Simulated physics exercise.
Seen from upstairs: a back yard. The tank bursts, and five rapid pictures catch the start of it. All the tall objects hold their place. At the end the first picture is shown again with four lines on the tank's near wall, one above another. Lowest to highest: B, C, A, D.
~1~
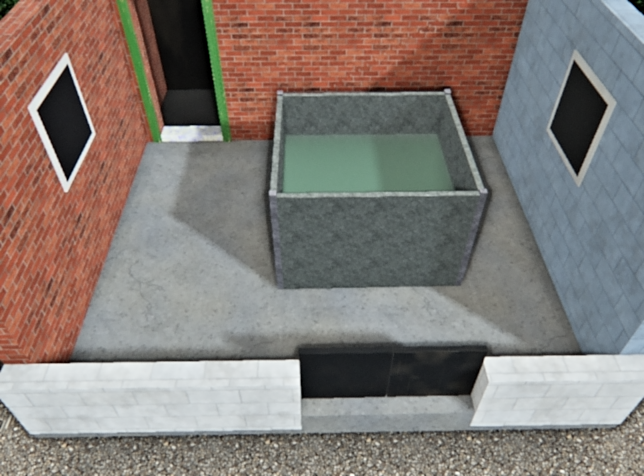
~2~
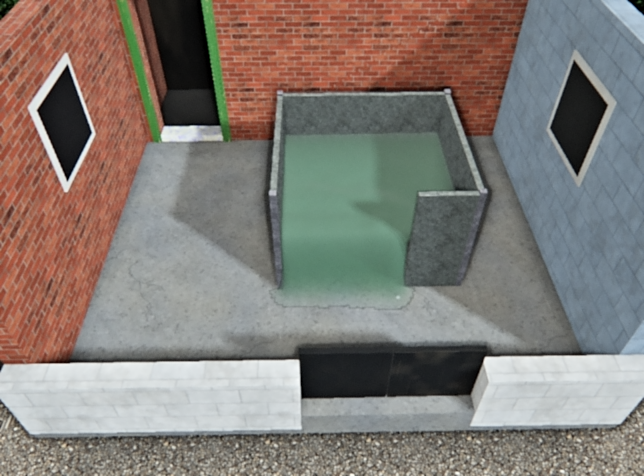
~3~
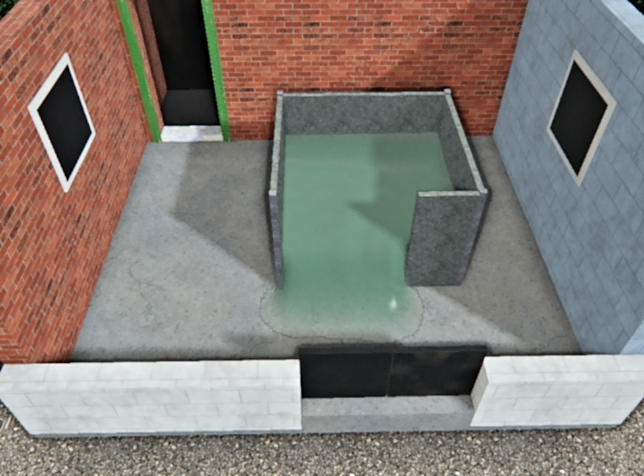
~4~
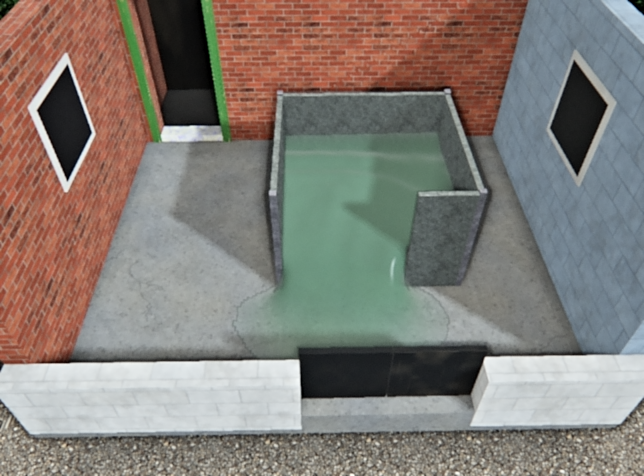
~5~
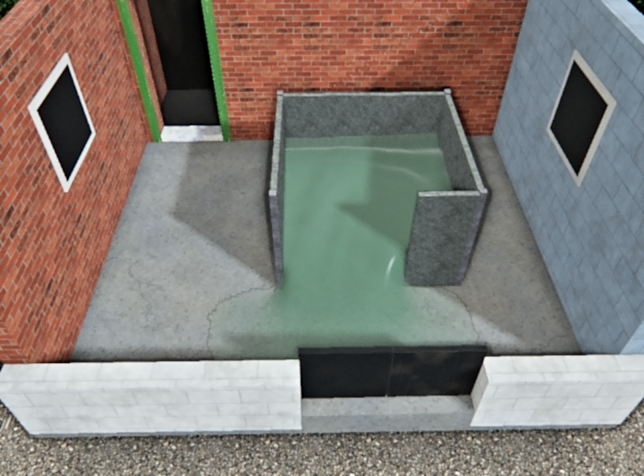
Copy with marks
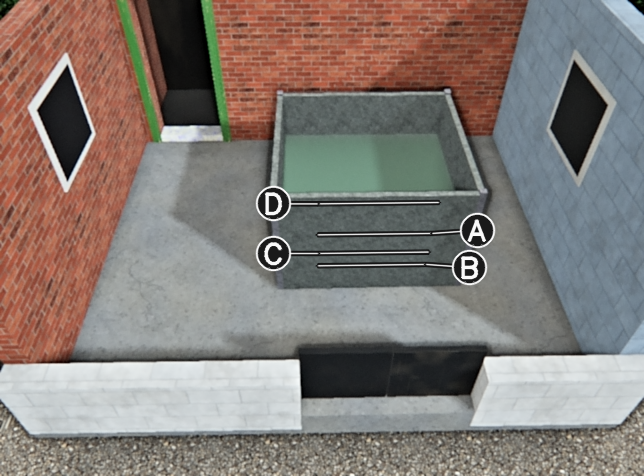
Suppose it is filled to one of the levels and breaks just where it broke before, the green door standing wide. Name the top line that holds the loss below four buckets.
B will do.
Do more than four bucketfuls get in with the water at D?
Yes, it does.
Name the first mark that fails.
The answer is C.
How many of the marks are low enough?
One of them.
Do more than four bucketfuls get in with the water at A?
Yes, it does.
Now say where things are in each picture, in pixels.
In the first picture, water in the tank at rest, its middle at (367, 178); foot of the green doorway at (193, 141); shut gate at (391, 355).
In the second picture, front seen at (279, 296), 2 % of the ground wet.
In the third picture, front seen at (273, 319), 6 % of the ground wet.
In the fourth picture, front seen at (272, 314), 11 % of the ground wet.
In the fifth picture, front seen at (221, 320), 17 % of the ground wet.
On the marked copy, A at (375, 234); B at (372, 265); C at (373, 252); D at (378, 203); from the bottom up B, C, A, D.
Choosing A, dozens of bucketfuls pour in.
Choosing B, a bucket or two gets in.
Choosing C, about 10 bucketfuls get in.
Choosing D, dozens of bucketfuls pour in.
